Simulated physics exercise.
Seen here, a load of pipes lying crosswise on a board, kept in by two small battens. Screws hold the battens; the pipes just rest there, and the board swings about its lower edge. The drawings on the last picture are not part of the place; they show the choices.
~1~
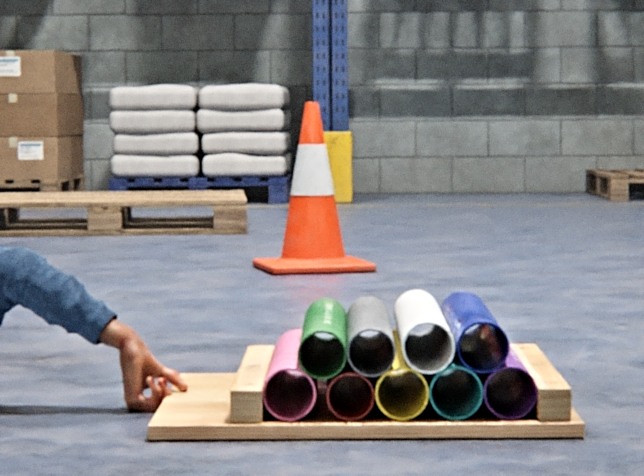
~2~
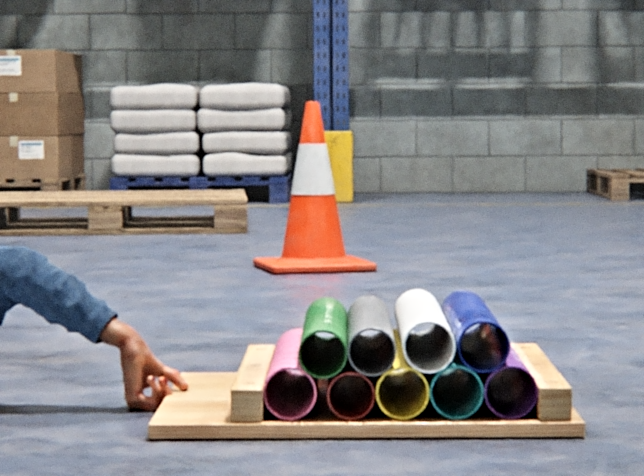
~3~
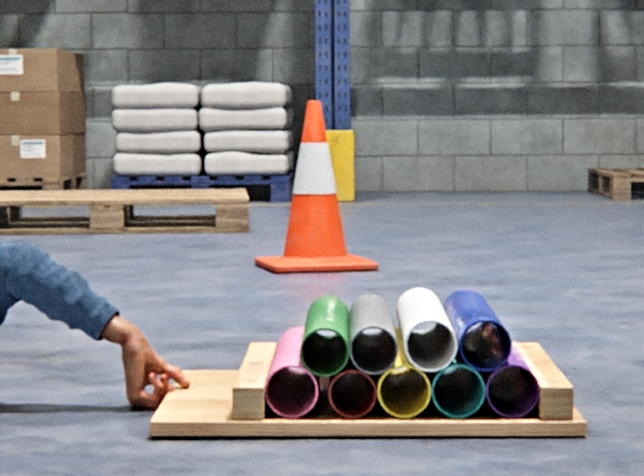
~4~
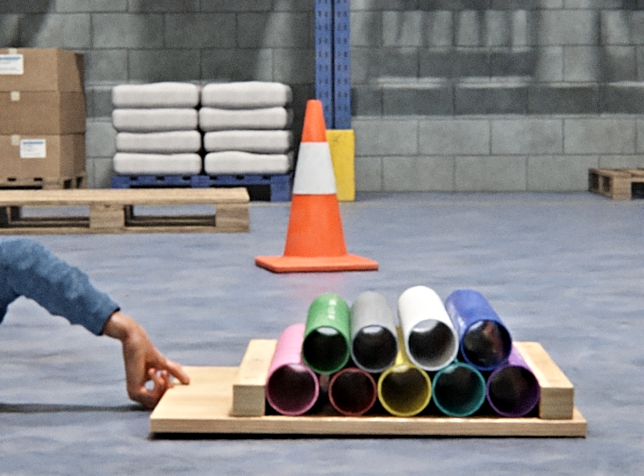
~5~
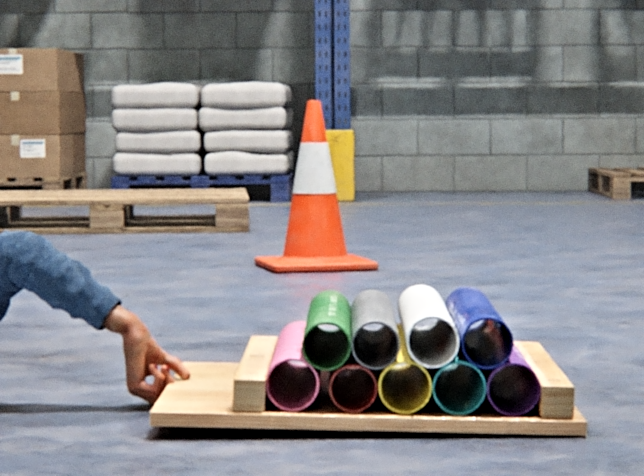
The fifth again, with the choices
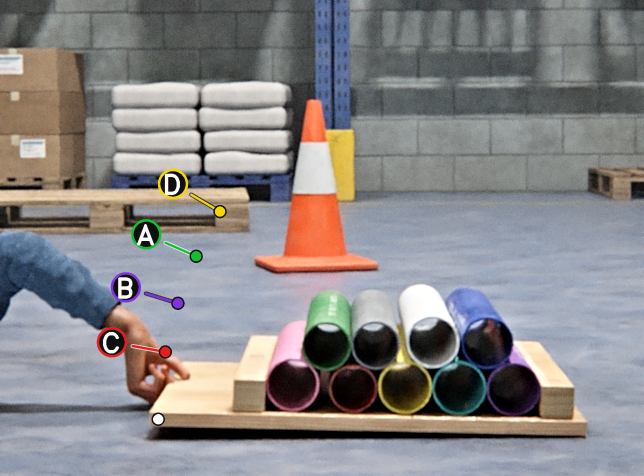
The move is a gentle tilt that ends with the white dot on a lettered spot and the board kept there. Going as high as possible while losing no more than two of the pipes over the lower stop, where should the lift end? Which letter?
A is the limit.
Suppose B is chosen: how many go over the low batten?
With B, none.
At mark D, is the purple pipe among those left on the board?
The purple pipe: Yes.
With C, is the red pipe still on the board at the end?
The red pipe: Yes.
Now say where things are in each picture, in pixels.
Turquoise pipe (456, 393); purple pipe (510, 392); green pipe (322, 355), in the first frame.
Green pipe (323, 354); blue pipe (483, 347), in the second frame.
Board (366, 385); pink pipe (292, 391); red pipe (352, 394), in the third frame.
Board (366, 383); pink pipe (292, 388); red pipe (353, 392), in the fourth frame.
Board (367, 380); pink pipe (292, 384); red pipe (353, 389), in the fifth frame.
On the copy, A at (196, 256); B at (178, 303); C at (165, 352); D at (220, 212); the white dot at (158, 419).
On A. First, board at 15°.
Then, board at 24°.
Finally, board at 24°, none over the low batten.
By contrast, B none over the low batten; C none over the low batten; D four over the low batten (green, blue, grey, white).
